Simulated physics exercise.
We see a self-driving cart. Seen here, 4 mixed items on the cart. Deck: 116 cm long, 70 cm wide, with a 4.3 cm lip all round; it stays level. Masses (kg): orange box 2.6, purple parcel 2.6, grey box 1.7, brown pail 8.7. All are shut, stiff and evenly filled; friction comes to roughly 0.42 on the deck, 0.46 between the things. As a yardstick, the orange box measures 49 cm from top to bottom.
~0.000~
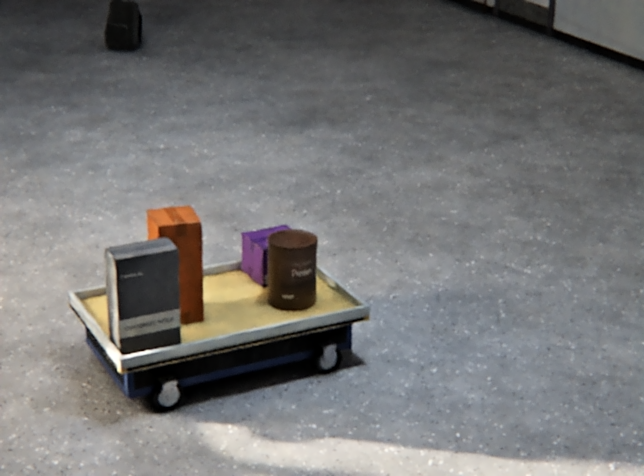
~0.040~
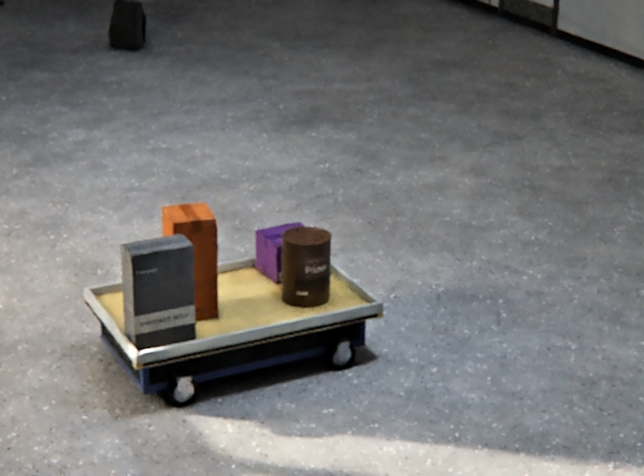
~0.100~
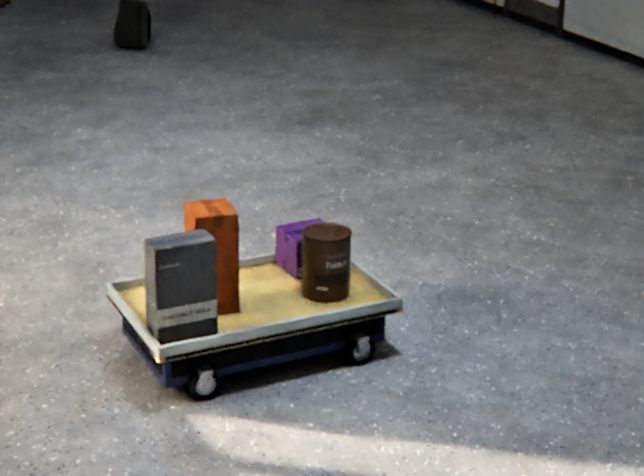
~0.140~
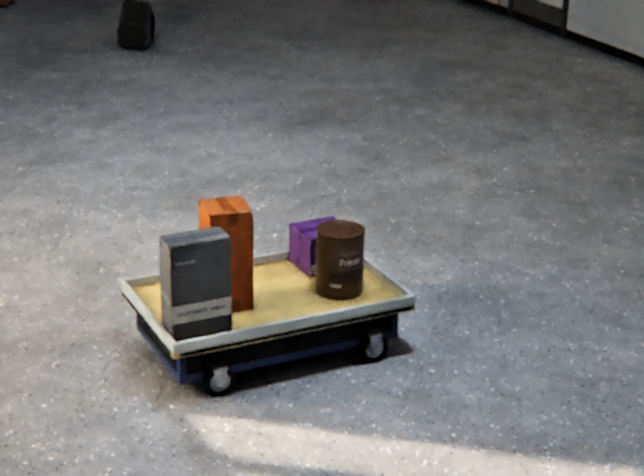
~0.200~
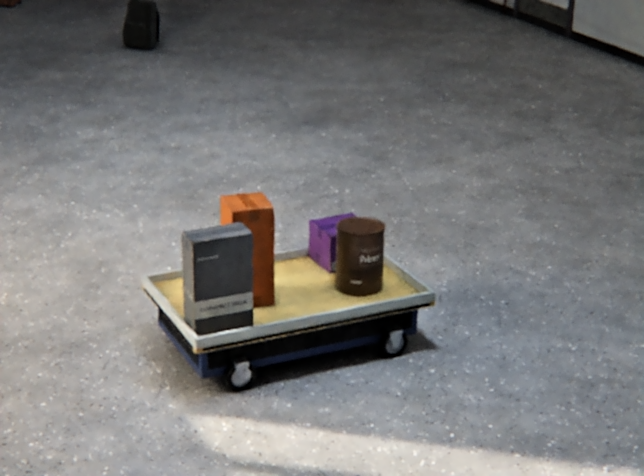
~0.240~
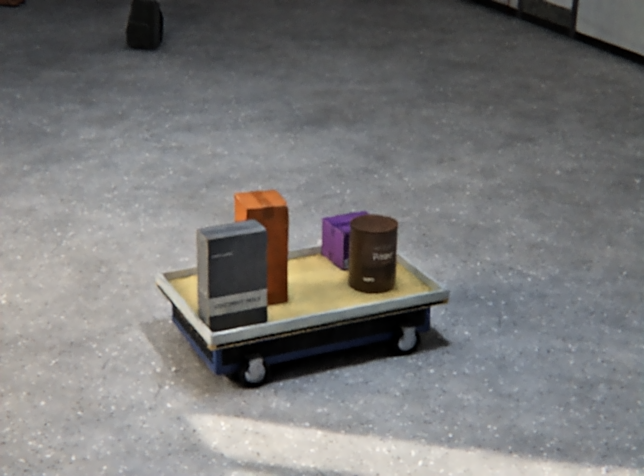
A low cart with a shallow-rimmed tray rolls slowly and steadily to the right and slightly away across a speckled grey floor, seen from above at an angle by a nearly still camera. It carries a grey box at the front left, a taller orange box behind it, and a purple parcel beside a dark brown tub on the right. All four items ride upright, keeping their places on the tray.
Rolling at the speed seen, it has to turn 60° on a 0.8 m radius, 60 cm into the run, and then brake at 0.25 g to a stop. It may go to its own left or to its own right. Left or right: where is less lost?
Less is lost turning right.
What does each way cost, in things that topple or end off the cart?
Left: 2; right: 0.
Turning left. Around 0.54 s, cart has run 97 cm, turned 16°; purple parcel shifted 17 cm near (435, 219); brown pail shifted 15 cm.
Around 1.14 s, cart has run 201 cm, turned 60°; purple parcel shifted 15 cm near (375, 145); orange box shifted 9 cm near (401, 157); brown pail on its side.
Around 1.54 s, cart has run 237 cm, turned 60°; brown pail now off the cart; purple parcel shifted 15 cm near (377, 128); orange box shifted 9 cm near (402, 137).
Finally (2.1 s), off the cart, grey box and brown pail; not toppled but over 10 cm from the start, purple parcel; the last one still in place (within 10 cm). In the last view, orange box near (403, 136), purple parcel near (378, 126).
Turning right instead, nothing is lost, 0 of 4 in all.
